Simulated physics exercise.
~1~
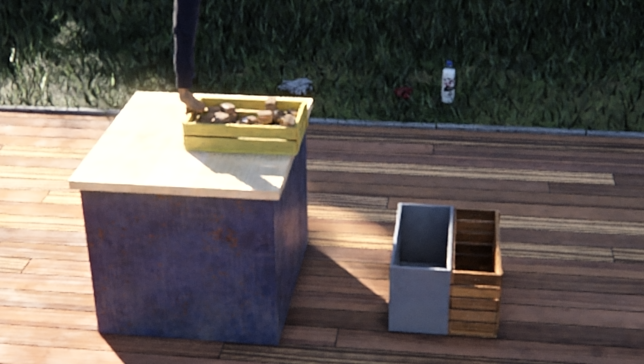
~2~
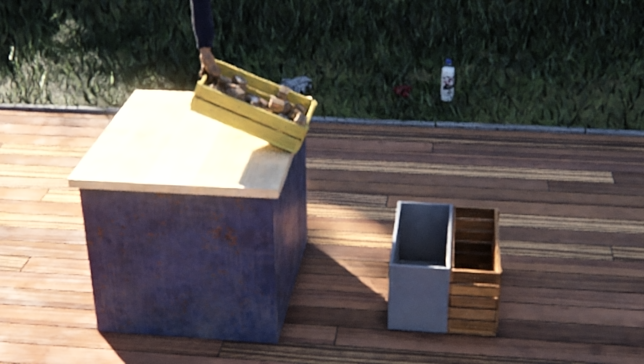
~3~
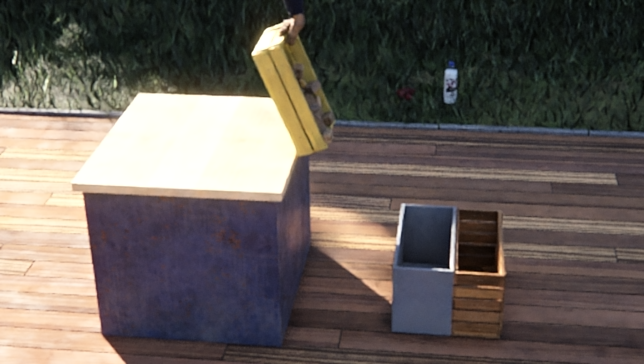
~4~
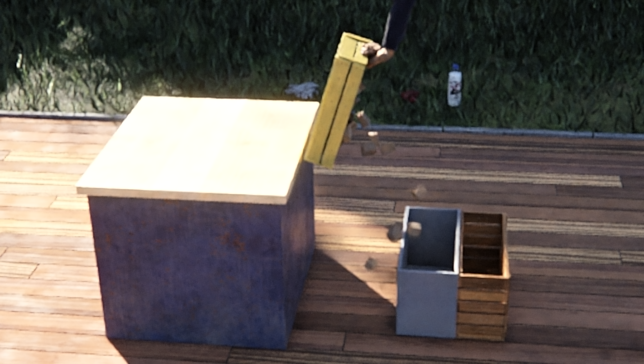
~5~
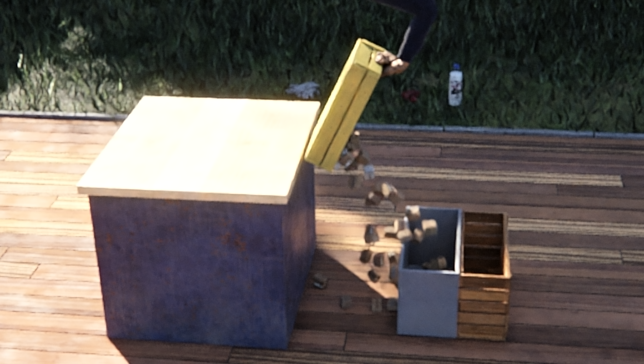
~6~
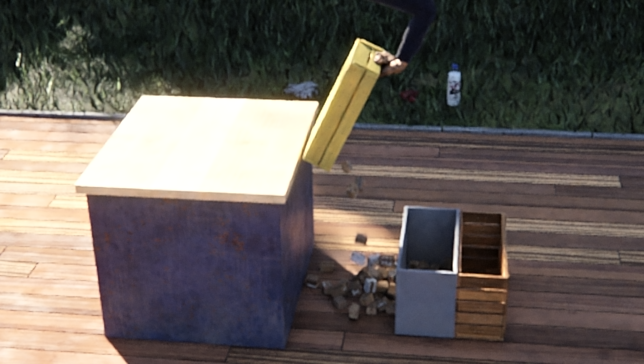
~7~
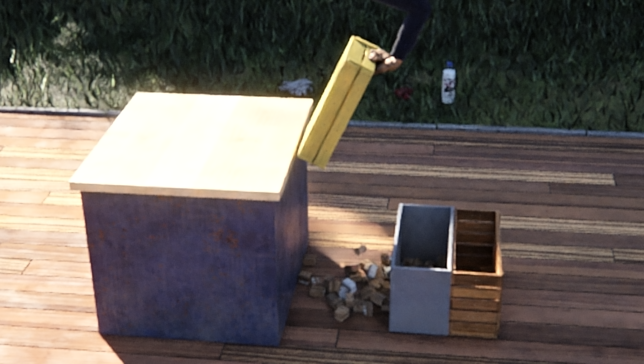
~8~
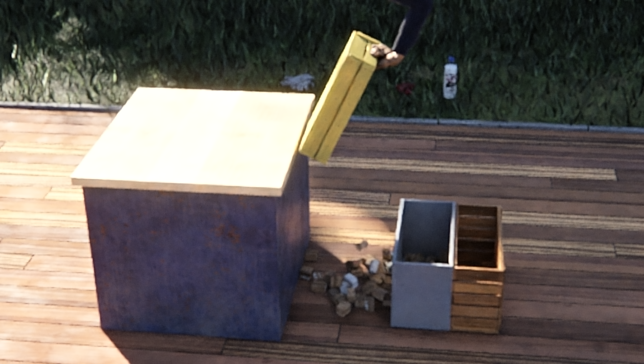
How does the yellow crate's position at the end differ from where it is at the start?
At the start the yellow crate sits level on top of the bench near its far right corner. By the end it is farther right, held steeply tipped past upright at the bench's right edge.
